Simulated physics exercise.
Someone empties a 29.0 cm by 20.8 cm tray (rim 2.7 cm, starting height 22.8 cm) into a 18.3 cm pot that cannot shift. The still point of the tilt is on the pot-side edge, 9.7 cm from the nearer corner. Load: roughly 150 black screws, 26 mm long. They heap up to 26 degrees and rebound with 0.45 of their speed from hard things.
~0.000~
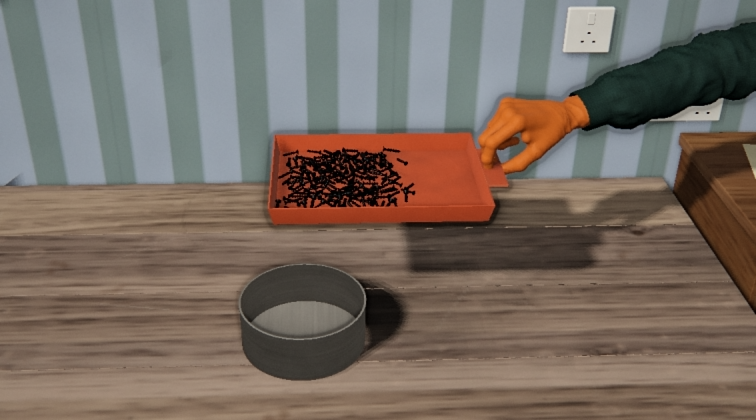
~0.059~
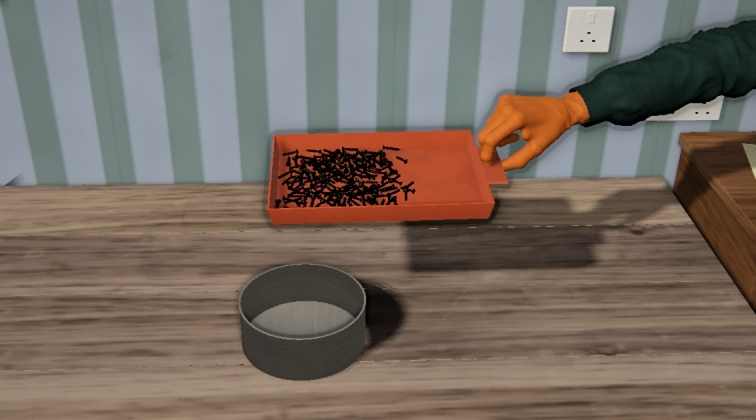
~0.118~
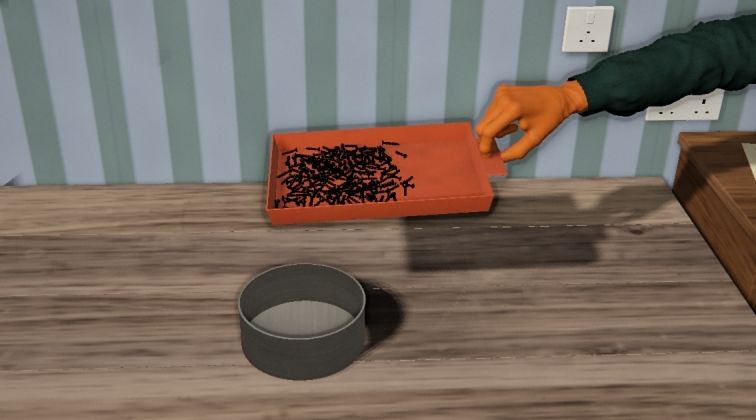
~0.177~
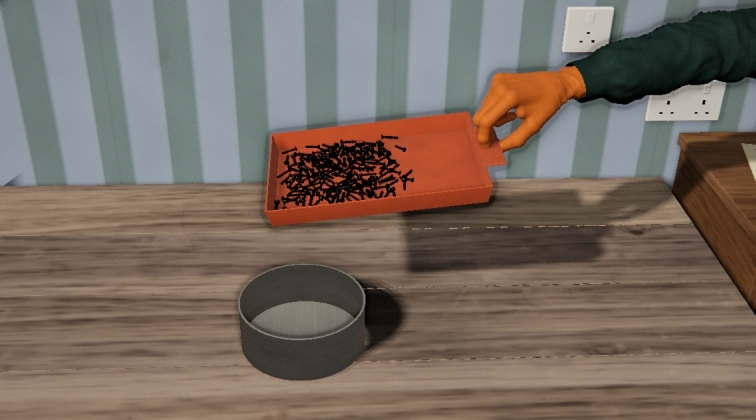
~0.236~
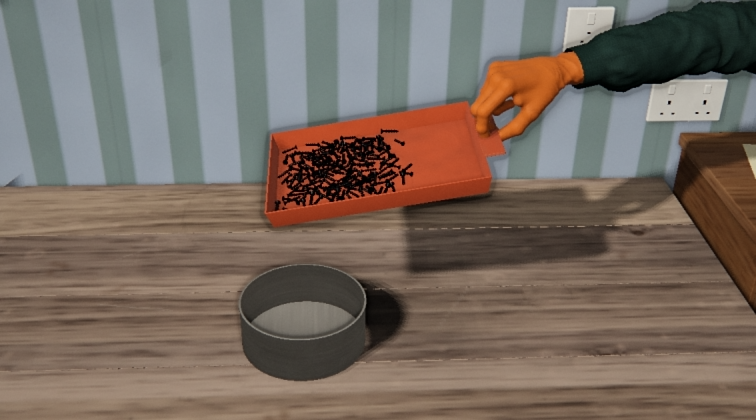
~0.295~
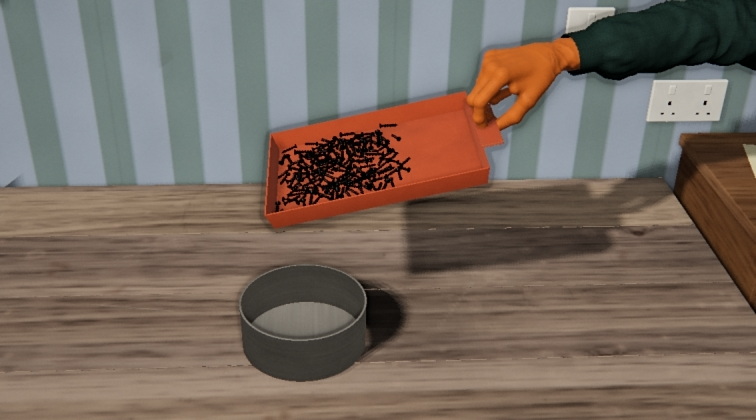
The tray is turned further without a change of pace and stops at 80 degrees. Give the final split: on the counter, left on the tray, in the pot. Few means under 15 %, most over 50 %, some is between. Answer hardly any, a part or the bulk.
On the counter: A part; left on the tray: A part; in the pot: A part.
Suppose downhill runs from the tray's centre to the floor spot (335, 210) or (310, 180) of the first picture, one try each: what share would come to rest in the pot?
About 80 and 0 per cent.
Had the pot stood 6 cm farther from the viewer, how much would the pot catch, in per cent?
It would be near 20 per cent.
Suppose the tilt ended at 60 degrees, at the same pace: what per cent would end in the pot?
In that case some 0 per cent.
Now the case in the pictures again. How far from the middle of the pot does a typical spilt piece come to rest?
Some 18 cm.
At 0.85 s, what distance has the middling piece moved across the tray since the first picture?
About 6 cm.
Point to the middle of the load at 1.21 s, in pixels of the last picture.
Near (277, 180).
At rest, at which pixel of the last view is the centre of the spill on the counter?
At about (205, 318).
Then, at 0.85 s, tilt 45 degrees; the tray holds 100 %, the pot 0 %.
After 1.21 s, tilt 66 degrees; the tray holds 100 %, the pot 0 %.
Then, at 1.67 s, tilt 80 degrees; the tray holds 65 %, the pot 10 %.
In the end, at 3.2 s, counter 40 %, tray 25 %, pot 35 %.
